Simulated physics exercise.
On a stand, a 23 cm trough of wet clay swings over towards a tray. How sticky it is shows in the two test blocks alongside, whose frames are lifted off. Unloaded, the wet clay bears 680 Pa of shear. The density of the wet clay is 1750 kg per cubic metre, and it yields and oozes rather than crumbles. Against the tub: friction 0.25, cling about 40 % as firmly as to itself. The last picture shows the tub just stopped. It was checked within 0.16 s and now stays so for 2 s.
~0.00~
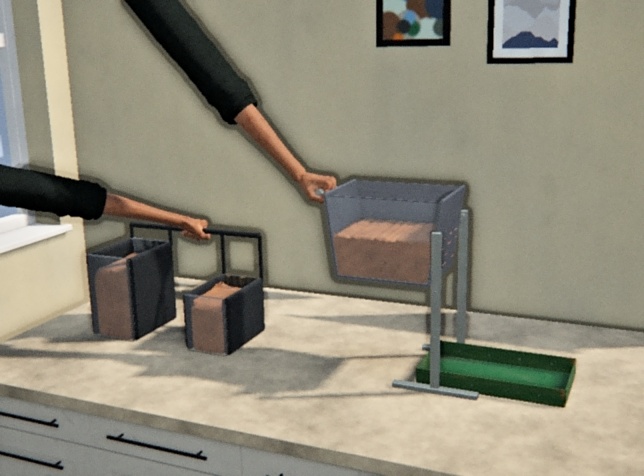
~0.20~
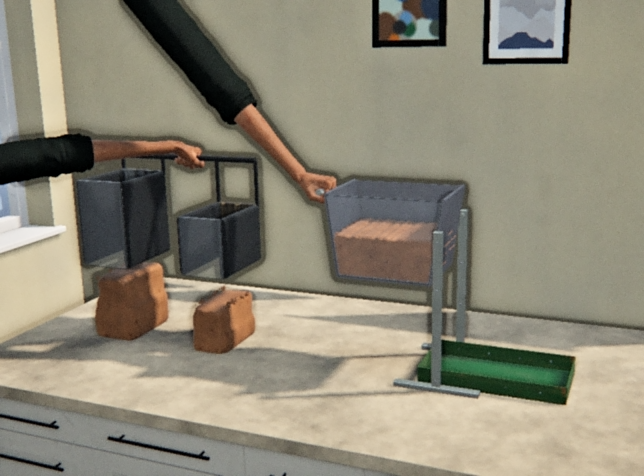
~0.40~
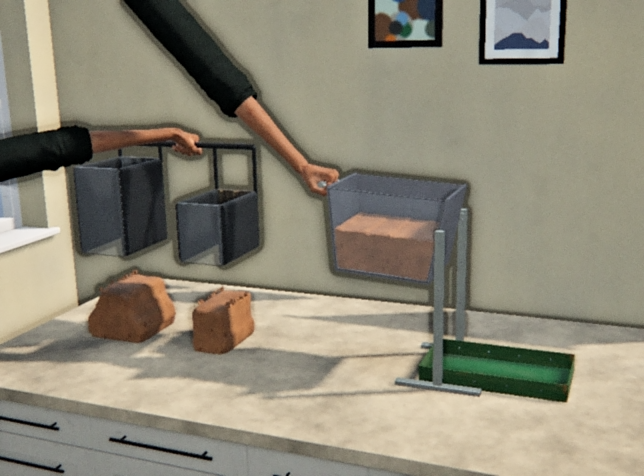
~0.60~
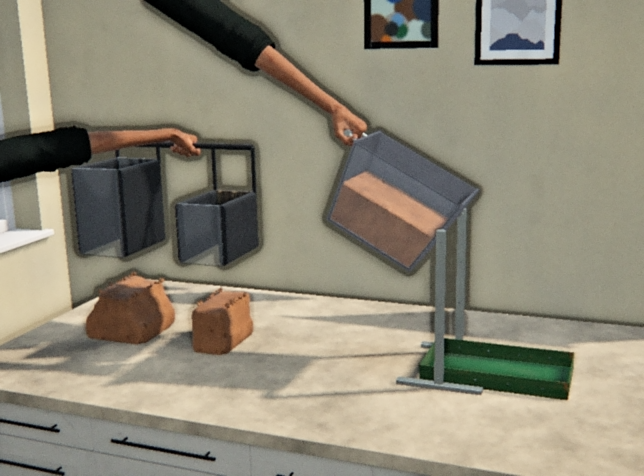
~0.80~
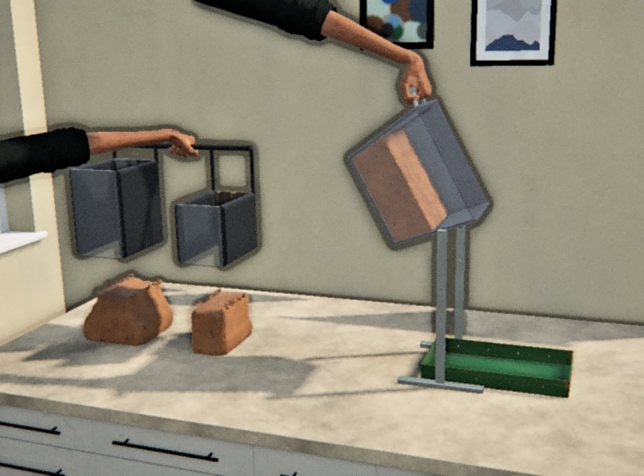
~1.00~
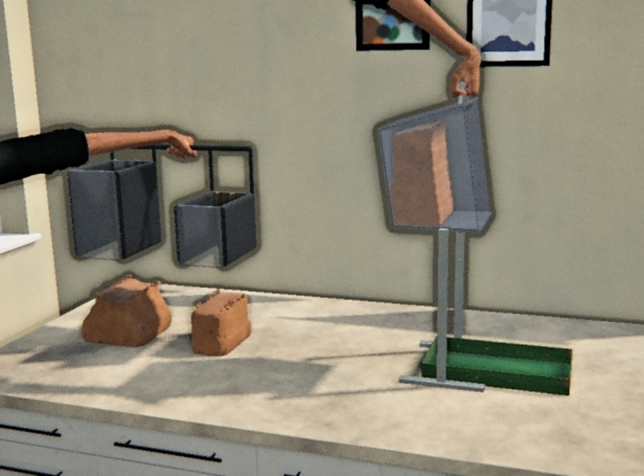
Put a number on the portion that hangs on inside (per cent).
Expect roughly 57 %.
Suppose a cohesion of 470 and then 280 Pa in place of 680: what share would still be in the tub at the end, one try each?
In that order: 65 %, 60 %.
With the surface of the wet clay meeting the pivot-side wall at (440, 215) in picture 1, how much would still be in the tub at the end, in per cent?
It would be near 45 %.
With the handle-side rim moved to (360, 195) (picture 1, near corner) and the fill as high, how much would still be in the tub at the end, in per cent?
In that case some 100 per cent.
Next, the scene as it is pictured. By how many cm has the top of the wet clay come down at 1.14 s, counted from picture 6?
Some 6 cm.
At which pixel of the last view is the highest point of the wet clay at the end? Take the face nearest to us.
Near (405, 185).
By 1.14 s, the tub is at 82 degrees and holds 100 %.
By 1.31 s, the tub is at 82 degrees and holds 95 %.
By 1.48 s, the tub is at 82 degrees and holds 81 %.
By 1.65 s, the tub is at 82 degrees and holds 70 %.
By 3.00 s, at the end, the tub is at 82 degrees and holds 57 %.
